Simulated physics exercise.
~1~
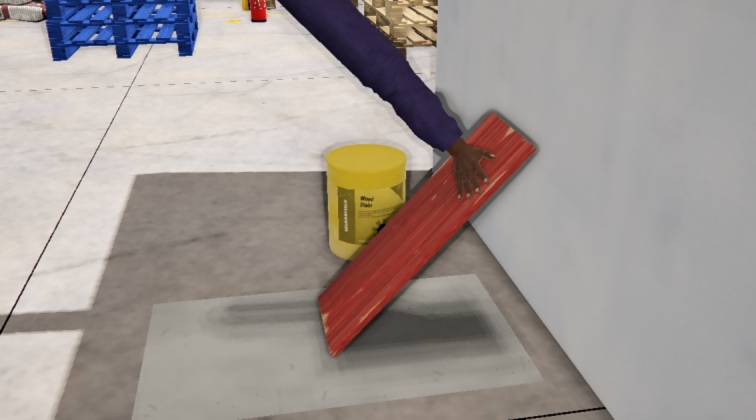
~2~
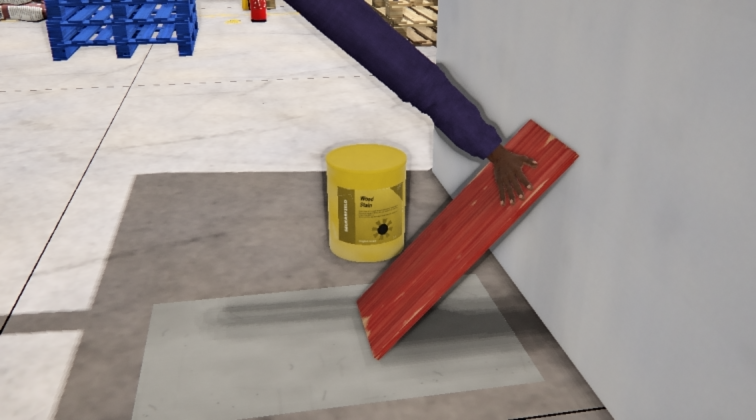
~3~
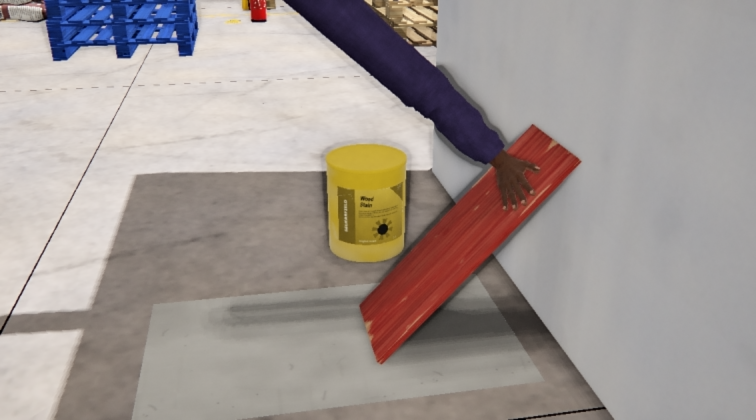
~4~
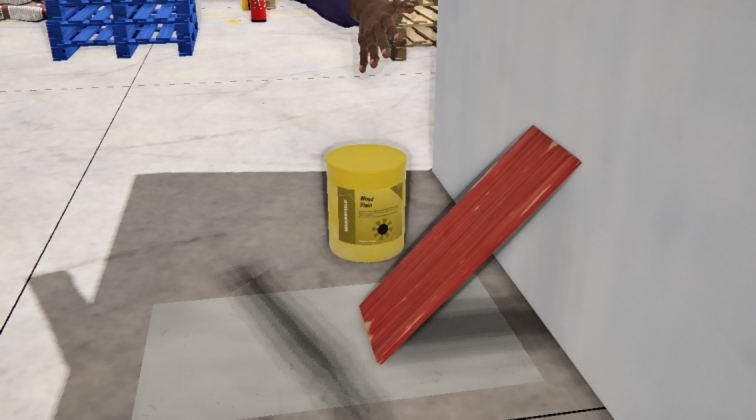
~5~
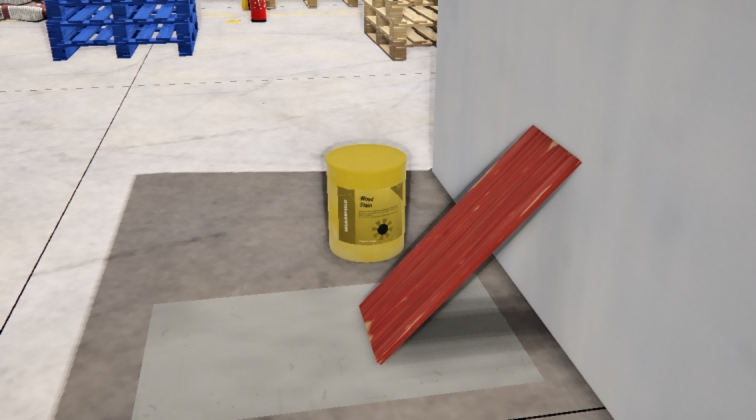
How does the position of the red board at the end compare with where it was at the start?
It ends up a little further to the right and slightly lower in view, leaning against the grey wall. At the start it was further left, overlapping the edge of the yellow pail.
